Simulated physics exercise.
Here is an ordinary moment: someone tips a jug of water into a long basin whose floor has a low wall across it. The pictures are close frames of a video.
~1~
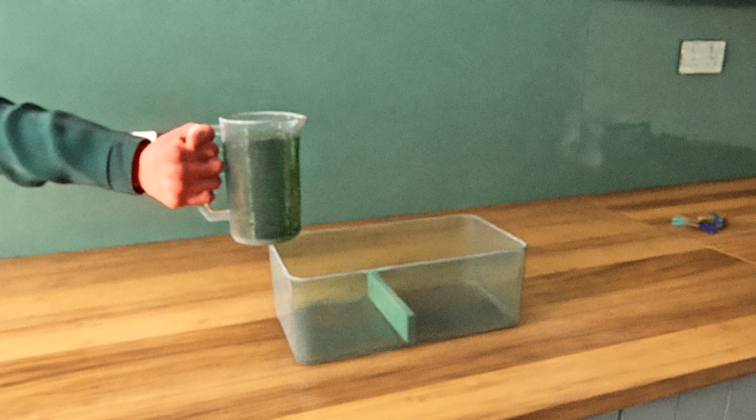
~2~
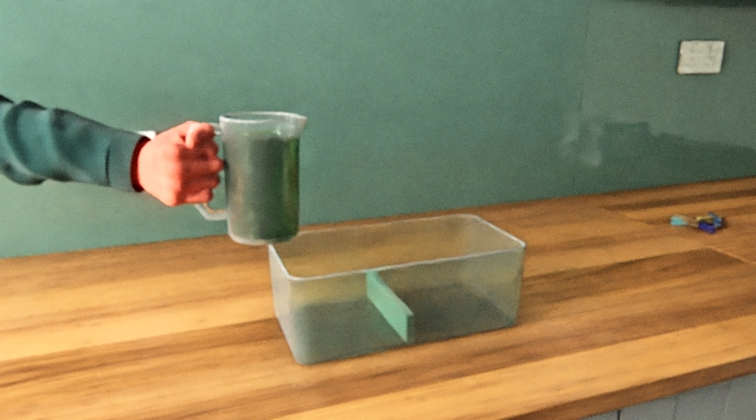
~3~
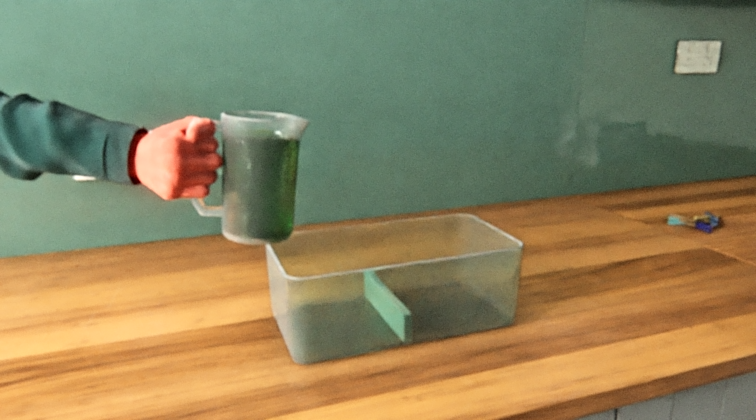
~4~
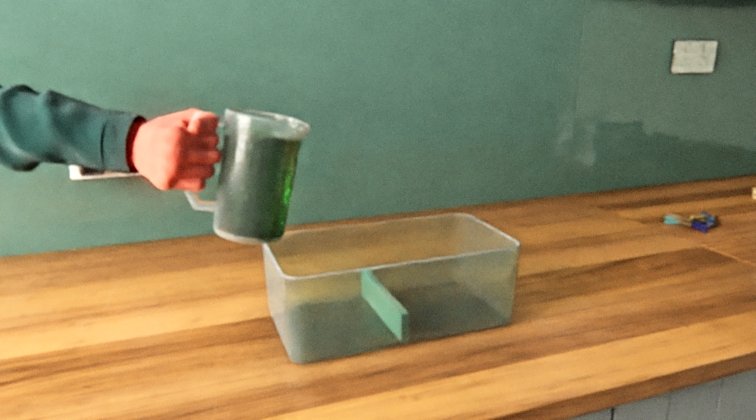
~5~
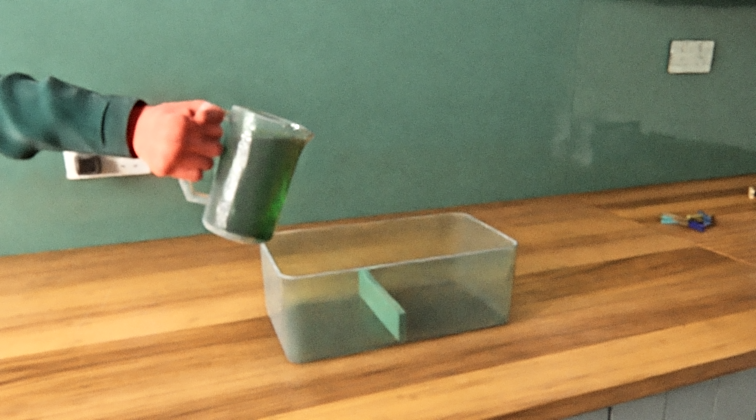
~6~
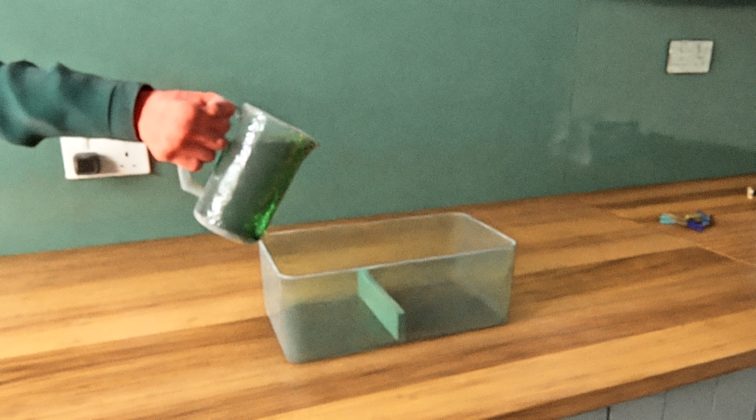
A hand tilts a clear jug of water rightward above a long basin with a low wall.
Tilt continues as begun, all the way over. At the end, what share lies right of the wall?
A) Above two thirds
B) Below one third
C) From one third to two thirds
Below one third.
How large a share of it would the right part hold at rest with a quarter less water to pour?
About 15 per cent.
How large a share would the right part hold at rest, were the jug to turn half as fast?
Some 20 per cent.
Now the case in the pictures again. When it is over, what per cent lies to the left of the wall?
Share approx. 80 %.
A moment on, the jug is tipped on its side and 77 per cent is still to pour, 8 is left of the wall and 1 right of it.
Next, the jug is tipped on its side and 39 per cent is still to pour, 40 is left of the wall and 6 right of it.
Then the jug is tipped on its side and 14 per cent is still to pour, 60 is left of the wall and 19 right of it.
Later the jug is tipped on its side and 4 per cent is still to pour, 73 is left of the wall and 21 right of it.
At rest 78 per cent lies left of the wall, 21 right of it and 1 outside.
